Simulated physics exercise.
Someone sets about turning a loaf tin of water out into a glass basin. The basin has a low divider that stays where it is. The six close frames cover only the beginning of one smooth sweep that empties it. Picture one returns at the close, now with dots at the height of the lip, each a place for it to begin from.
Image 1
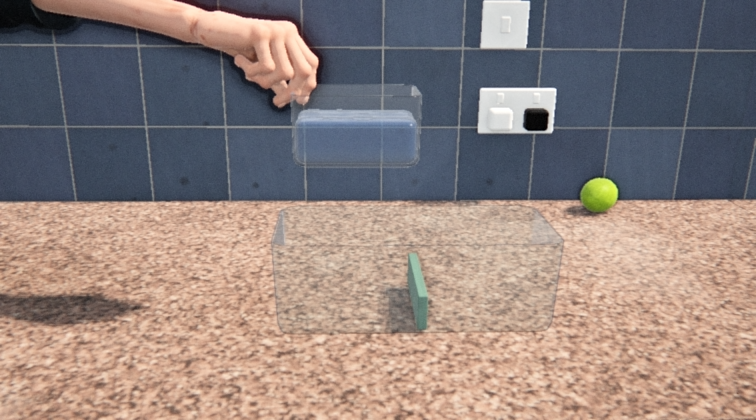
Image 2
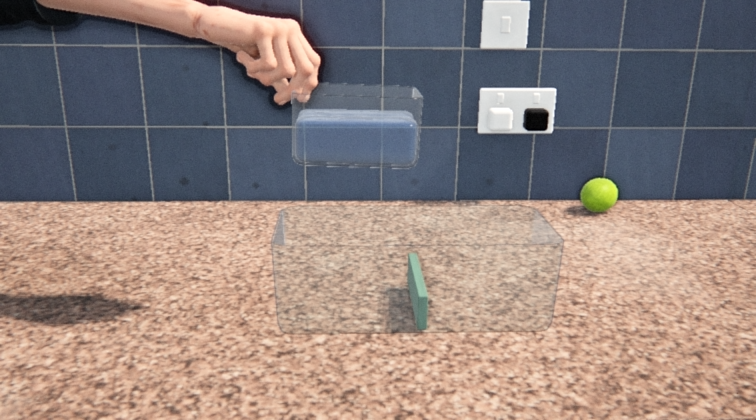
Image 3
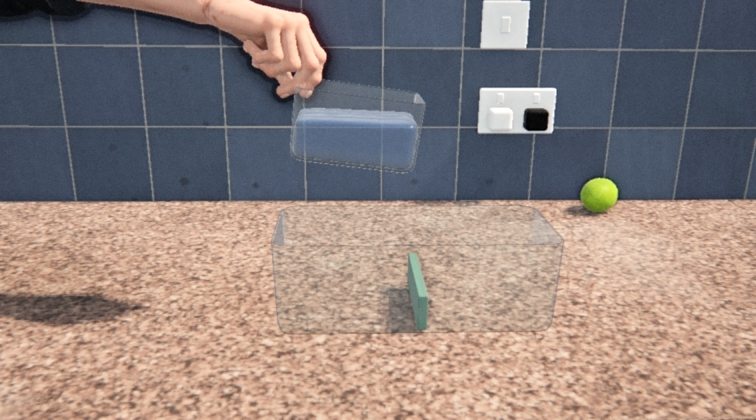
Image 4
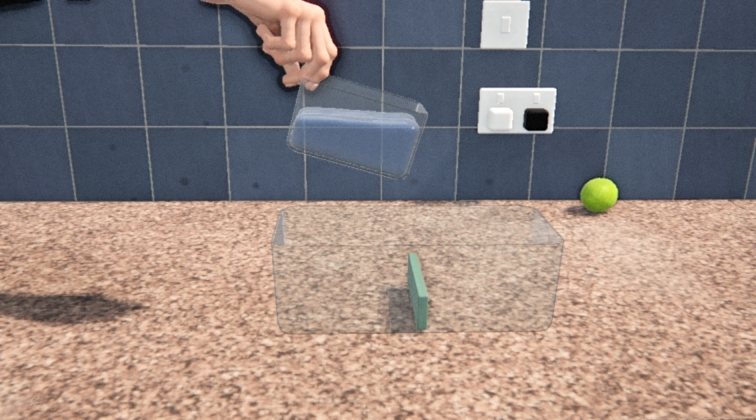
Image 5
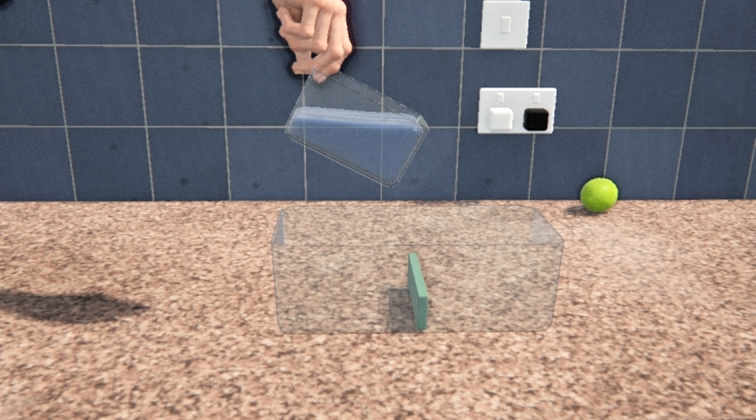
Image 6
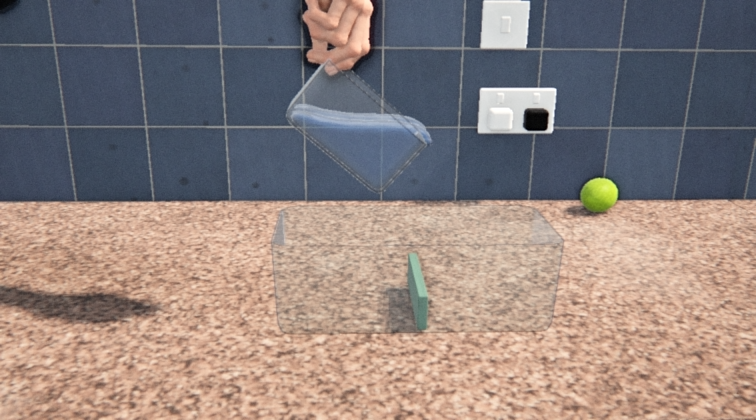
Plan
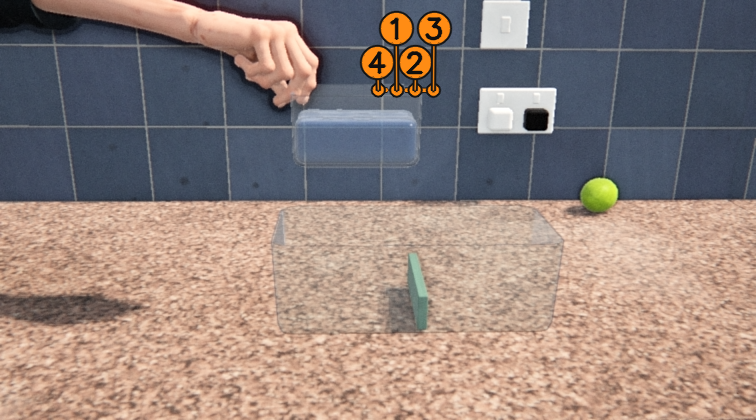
The clip shows a hand above a clear basin with a green divider on a speckled countertop, steadily tilting a clear container of blue liquid to the right until the liquid reaches over its lower lip.
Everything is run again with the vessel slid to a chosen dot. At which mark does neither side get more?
The answer is spot 4.
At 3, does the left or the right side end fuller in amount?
The right side.
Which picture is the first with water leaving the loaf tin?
In picture 6.
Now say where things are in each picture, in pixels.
The first frame shows upright, lip at (416, 90); basin from (278, 331) to (551, 327); top of the wall at (417, 273); nothing has left yet.
The second frame shows upright, lip at (417, 92); nothing has left yet.
The third frame shows tipped about 7°, lip at (419, 97); nothing has left yet.
The fourth frame shows tipped about 16°, lip at (422, 107); nothing has left yet.
The fifth frame shows tipped about 27°, lip at (423, 120); nothing has left yet.
The sixth frame shows tipped about 41°, lip at (422, 136); water is over the lip, down to (422, 136).
On the marked copy, 1 at (396, 90); 2 at (415, 90); 3 at (433, 90); 4 at (378, 90).
For spot 1, about 35 % ends left of the wall and 64 % right of it.
For spot 2, about 27 % ends left of the wall and 72 % right of it.
For spot 3, about 15 % ends left of the wall and 84 % right of it.
For spot 4, about 51 % ends left of the wall and 49 % right of it.
